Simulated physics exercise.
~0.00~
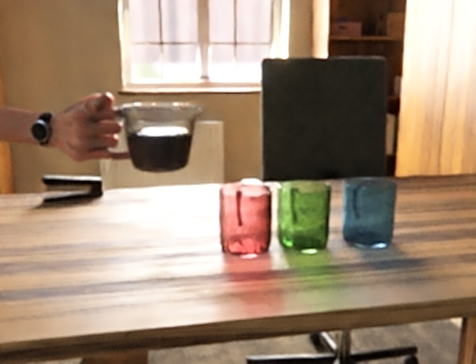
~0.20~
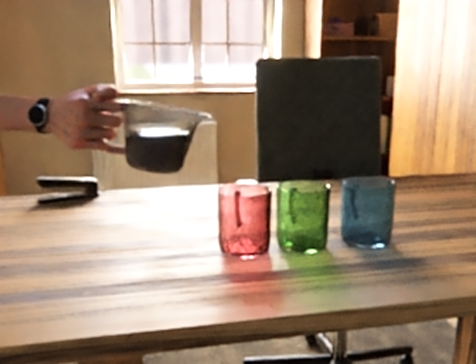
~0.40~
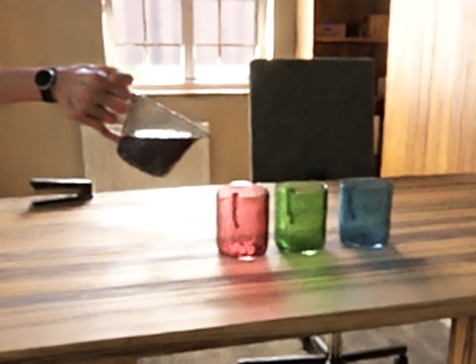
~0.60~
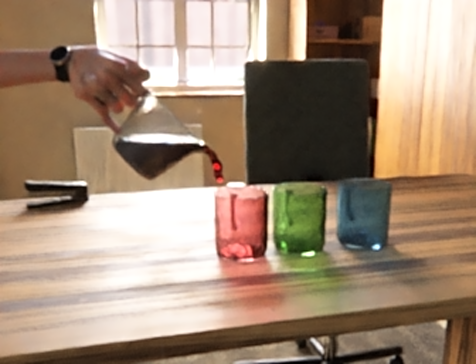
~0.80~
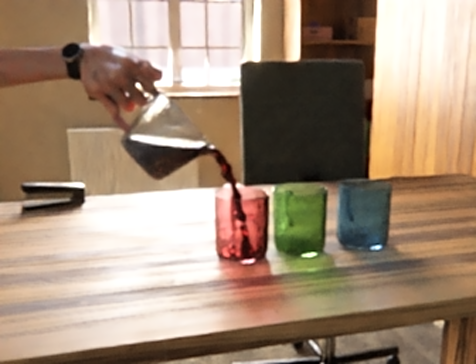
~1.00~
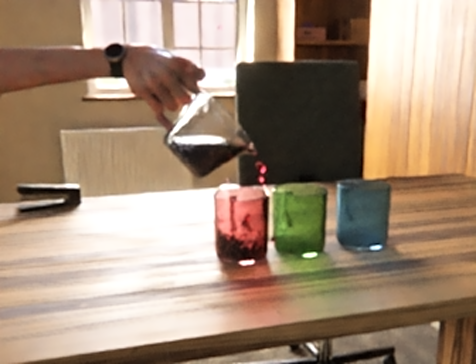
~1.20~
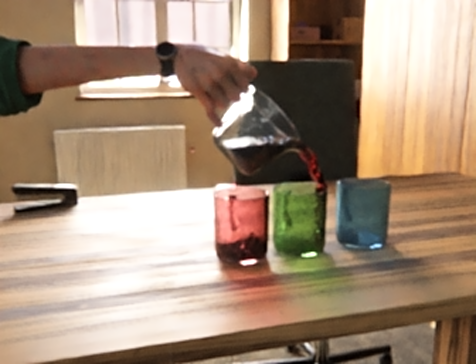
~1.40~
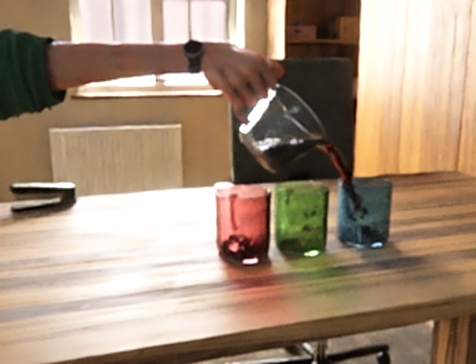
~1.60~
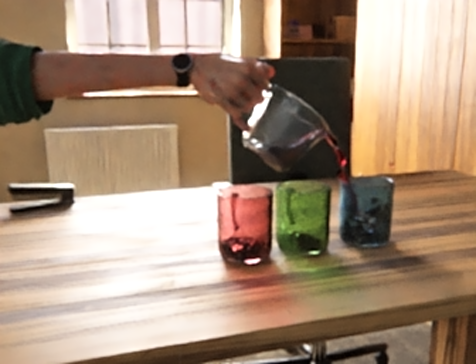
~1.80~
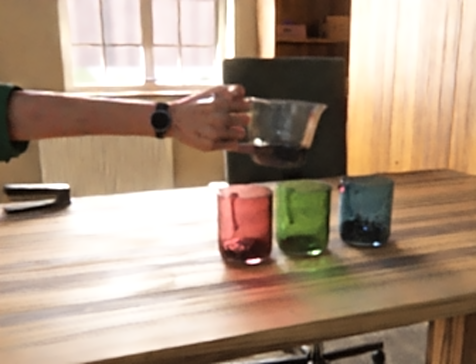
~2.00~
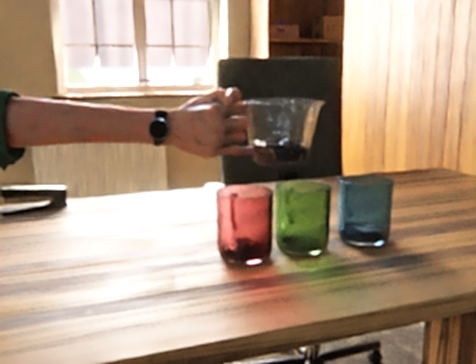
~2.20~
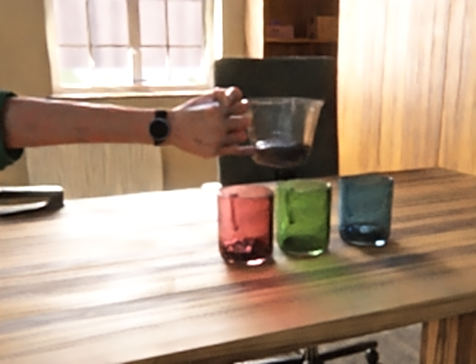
We see a hand tilt a glass measuring jug of dark wine and pour it along a line of red, green and blue mugs, moving rightwards, before turning the jug upright and holding it above the table with some wine left and a little in each mug.
